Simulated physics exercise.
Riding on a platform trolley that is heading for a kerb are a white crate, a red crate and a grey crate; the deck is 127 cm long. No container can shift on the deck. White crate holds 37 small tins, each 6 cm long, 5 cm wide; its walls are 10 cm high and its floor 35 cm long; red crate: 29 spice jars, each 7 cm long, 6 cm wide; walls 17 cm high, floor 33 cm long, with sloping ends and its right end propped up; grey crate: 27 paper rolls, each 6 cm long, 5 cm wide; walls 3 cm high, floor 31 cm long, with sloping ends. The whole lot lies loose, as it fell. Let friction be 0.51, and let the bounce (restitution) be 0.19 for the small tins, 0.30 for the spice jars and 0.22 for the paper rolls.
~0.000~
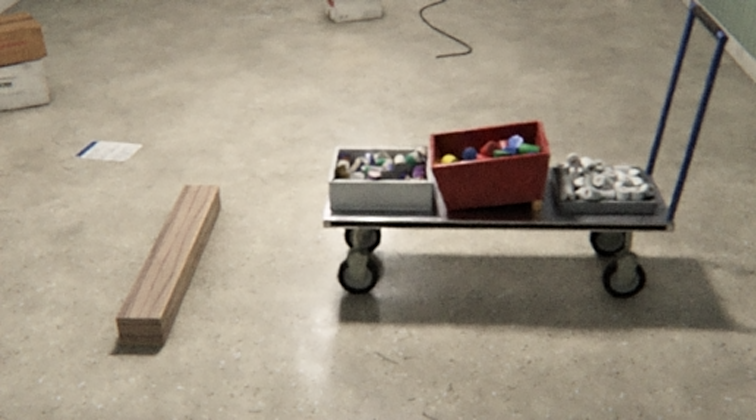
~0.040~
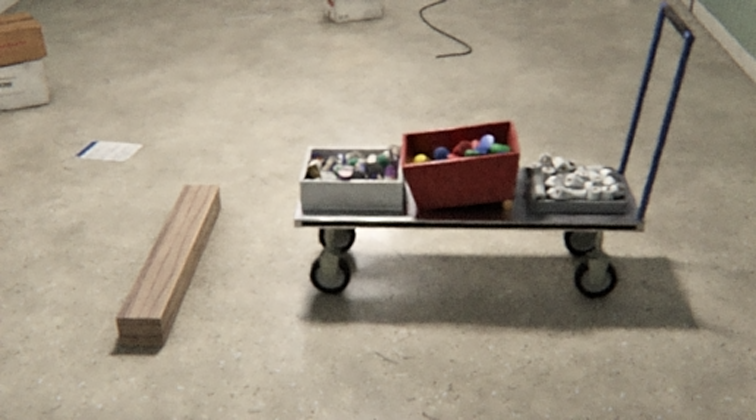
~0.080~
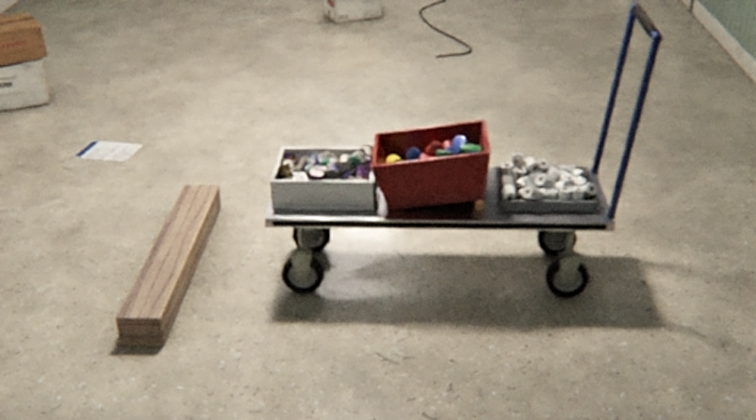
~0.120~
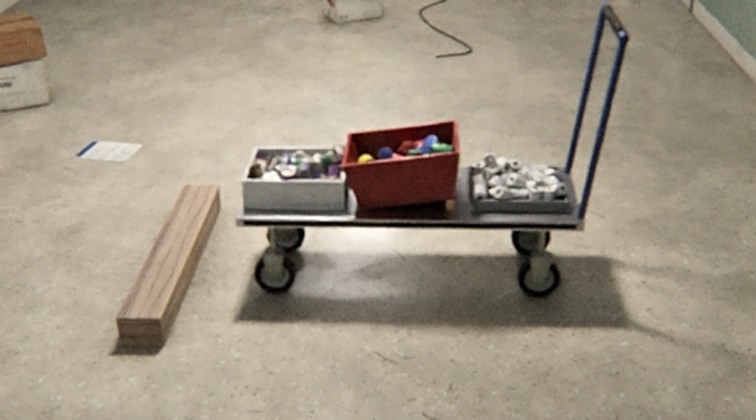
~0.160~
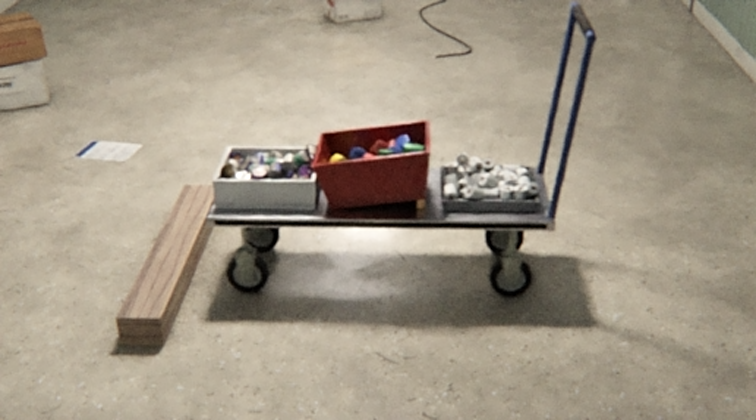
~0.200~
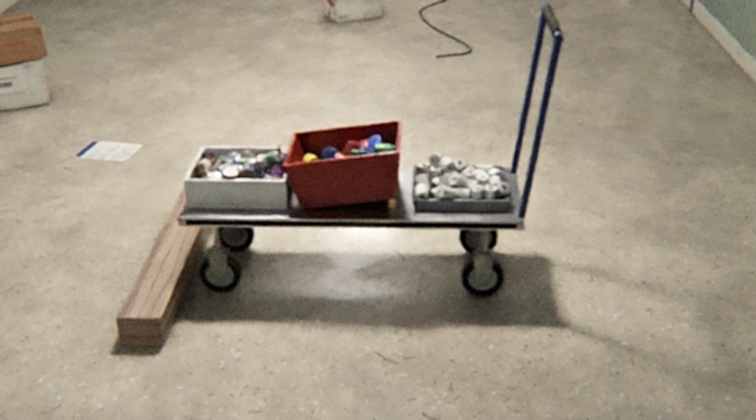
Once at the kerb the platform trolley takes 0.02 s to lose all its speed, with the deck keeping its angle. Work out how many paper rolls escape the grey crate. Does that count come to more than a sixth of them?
Yes.
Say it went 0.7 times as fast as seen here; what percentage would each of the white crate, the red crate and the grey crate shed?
In that case the white crate sheds 0 per cent, the red crate 0 per cent and the grey crate 30 per cent.
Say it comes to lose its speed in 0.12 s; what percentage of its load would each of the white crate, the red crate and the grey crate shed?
With that change, white crate 0 per cent, red crate 0 per cent, grey crate 40 per cent.
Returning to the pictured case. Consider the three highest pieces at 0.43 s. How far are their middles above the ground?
Around 68 centimetres.
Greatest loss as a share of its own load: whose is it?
It's the grey crate.
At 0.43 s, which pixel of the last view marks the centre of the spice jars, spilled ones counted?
Somewhere around pixel (315, 164).
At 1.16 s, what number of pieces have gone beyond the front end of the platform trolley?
Count: Approx. 3.
After 0.21 s, the wheels strike.
After 0.31 s, white crate 37 in, 0 out, red crate 29 in, 0 out and grey crate 22 in, 5 out.
After 0.43 s, white crate 36 in, 1 out, red crate 27 in, 2 out and grey crate 19 in, 8 out.
After 0.66 s, white crate 36 in, 1 out, red crate 26 in, 3 out and grey crate 18 in, 9 out.
When it is over (at 1.16 s), white crate 35 in, 2 out, red crate 26 in, 3 out and grey crate 18 in, 9 out. Asked share, 9 of 27, 33 per cent.
